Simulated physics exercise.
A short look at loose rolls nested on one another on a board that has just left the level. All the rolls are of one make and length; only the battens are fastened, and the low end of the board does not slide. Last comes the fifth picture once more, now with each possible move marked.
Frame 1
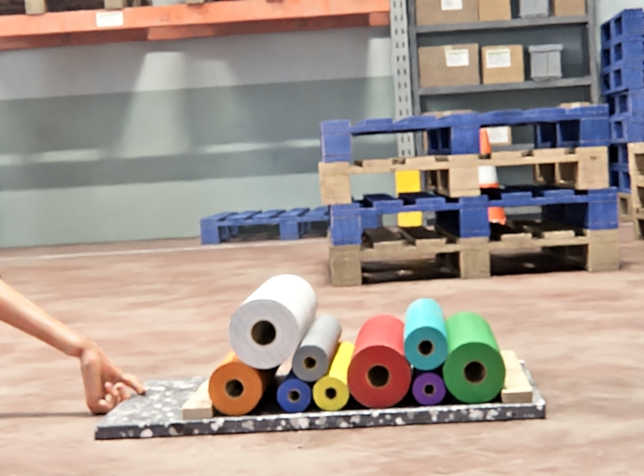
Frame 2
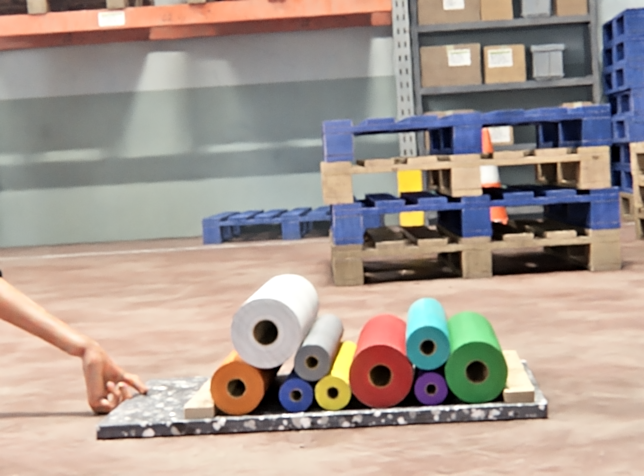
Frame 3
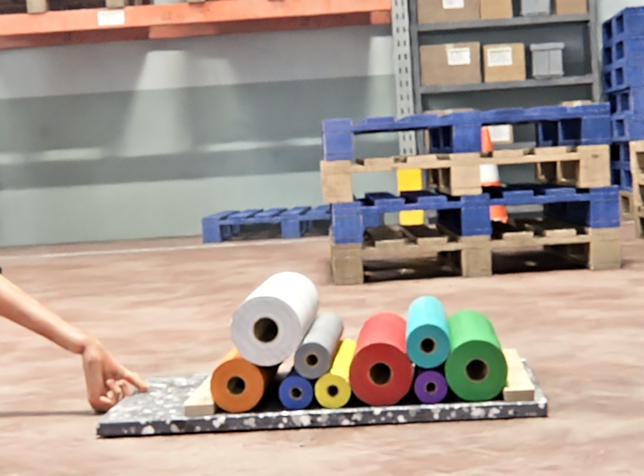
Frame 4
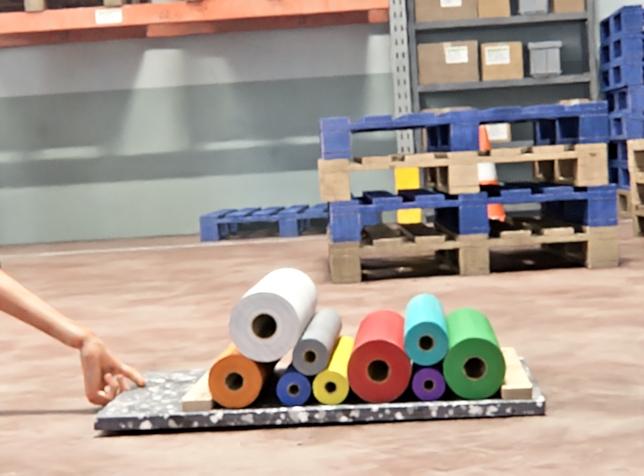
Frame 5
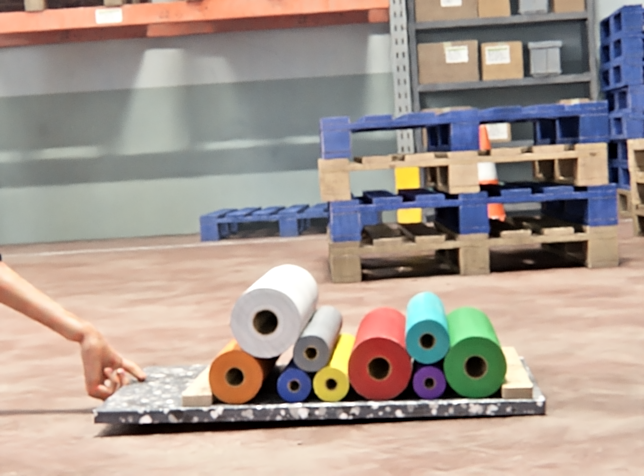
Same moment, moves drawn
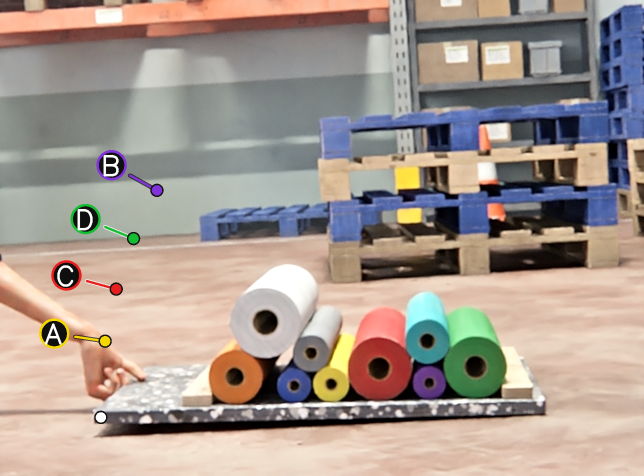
In the video, a hand at the left grips the edge of a speckled board holding colourful rolls nested between wooden battens, then raises that end very slightly while the rolls keep their arrangement, with stacked pallets standing behind.
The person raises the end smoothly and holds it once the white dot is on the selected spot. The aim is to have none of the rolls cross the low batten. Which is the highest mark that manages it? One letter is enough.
The highest mark that will do is A.
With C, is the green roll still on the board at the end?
No, with C.
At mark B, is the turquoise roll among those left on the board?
No, with B.
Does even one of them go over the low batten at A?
No.
On the marked copy, A at (105, 341); B at (157, 191); C at (117, 289); D at (134, 238); the white dot at (101, 417).
Following A. Soon after the start, board at 11°.
Later, board at 12°.
In the end, board at 12°, none over the low batten.
As for the rest, B three over the low batten (green, grey, turquoise); C two over the low batten (green, turquoise); D three over the low batten (green, grey, turquoise).
